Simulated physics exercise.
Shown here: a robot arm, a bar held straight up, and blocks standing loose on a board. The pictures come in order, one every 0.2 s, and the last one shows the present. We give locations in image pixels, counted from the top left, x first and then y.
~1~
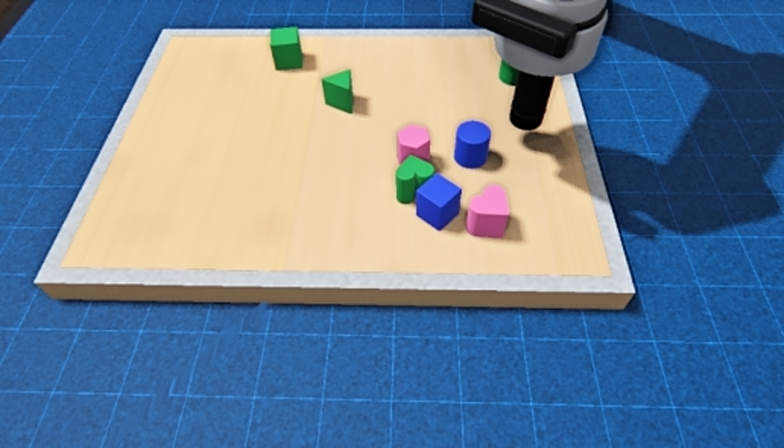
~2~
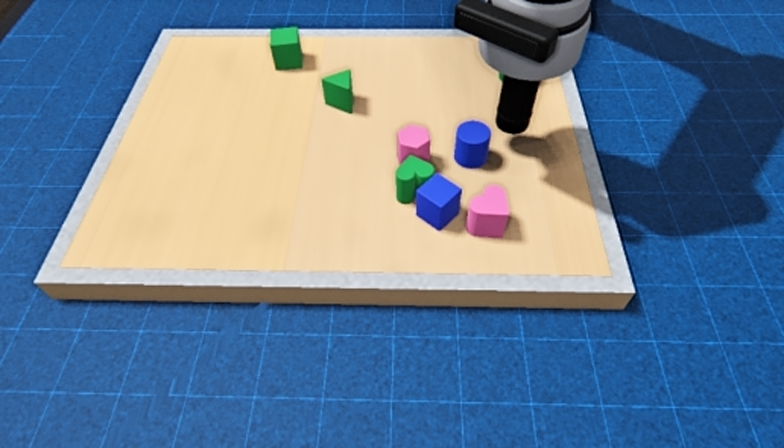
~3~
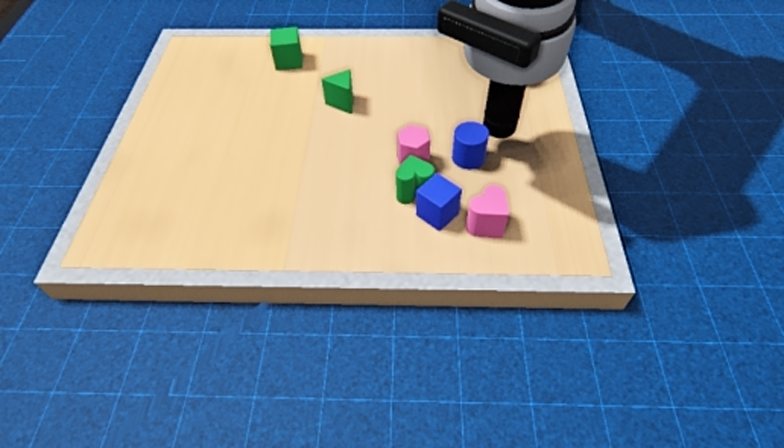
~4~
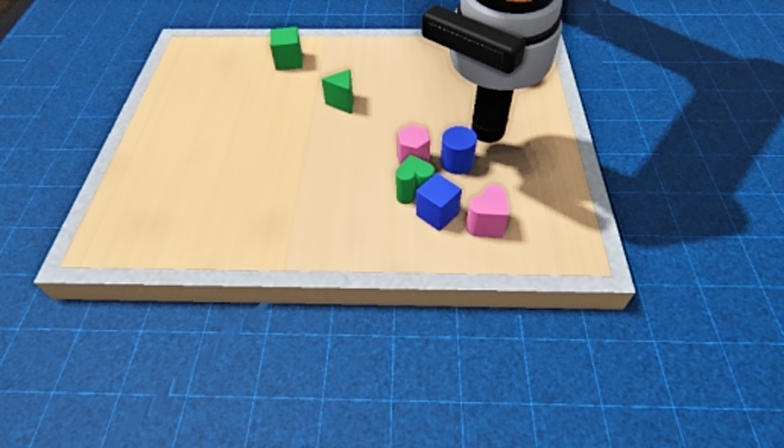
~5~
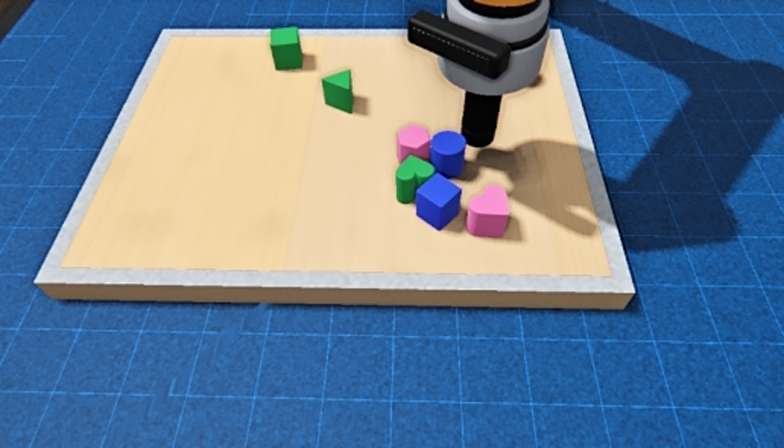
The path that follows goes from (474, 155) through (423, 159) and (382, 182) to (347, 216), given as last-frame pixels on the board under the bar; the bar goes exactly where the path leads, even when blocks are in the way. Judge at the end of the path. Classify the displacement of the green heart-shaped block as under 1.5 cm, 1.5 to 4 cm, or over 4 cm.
That one ends up more than 4 cm from where it is now.
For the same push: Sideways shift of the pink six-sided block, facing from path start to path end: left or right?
Heads right.
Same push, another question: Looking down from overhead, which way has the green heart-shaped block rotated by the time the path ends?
My answer: Anticlockwise.
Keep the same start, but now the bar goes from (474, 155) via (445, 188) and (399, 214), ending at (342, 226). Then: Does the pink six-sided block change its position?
The answer is yes.
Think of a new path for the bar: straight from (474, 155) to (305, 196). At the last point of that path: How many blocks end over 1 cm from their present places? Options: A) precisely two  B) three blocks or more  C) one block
It's B.
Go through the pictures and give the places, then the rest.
Tip of the bar at (525, 120), middles of tops, pink six-sided block at (414, 135), green heart-shaped block at (414, 168), blue square piece at (439, 189), blue round block at (474, 131), in the first frame.
Bar at (512, 124), nothing pushed, in the second frame.
Bar at (499, 128), blue round block at (472, 132), in the third frame.
Bar at (488, 132), blue round block at (460, 137), in the fourth frame.
Bar at (477, 137), pink six-sided block at (414, 135), green heart-shaped block at (414, 168), blue square piece at (439, 189), blue round block at (449, 141), in the fifth frame.
On the path given first. One third of the way, bar at (423, 141); pink six-sided block at (382, 140), turned 115° clockwise; green heart-shaped block at (405, 180), turned 25° anticlockwise; blue round block at (407, 156).
Two thirds of the way, bar at (381, 165); pink six-sided block at (351, 147); green heart-shaped block at (403, 201), turned 95° anticlockwise; blue round block at (375, 185).
At the end, bar at (345, 199); pink six-sided block at (349, 148), turned 165° clockwise; green heart-shaped block at (403, 204), turned 105° anticlockwise; blue square piece unmoved; blue round block at (362, 217).
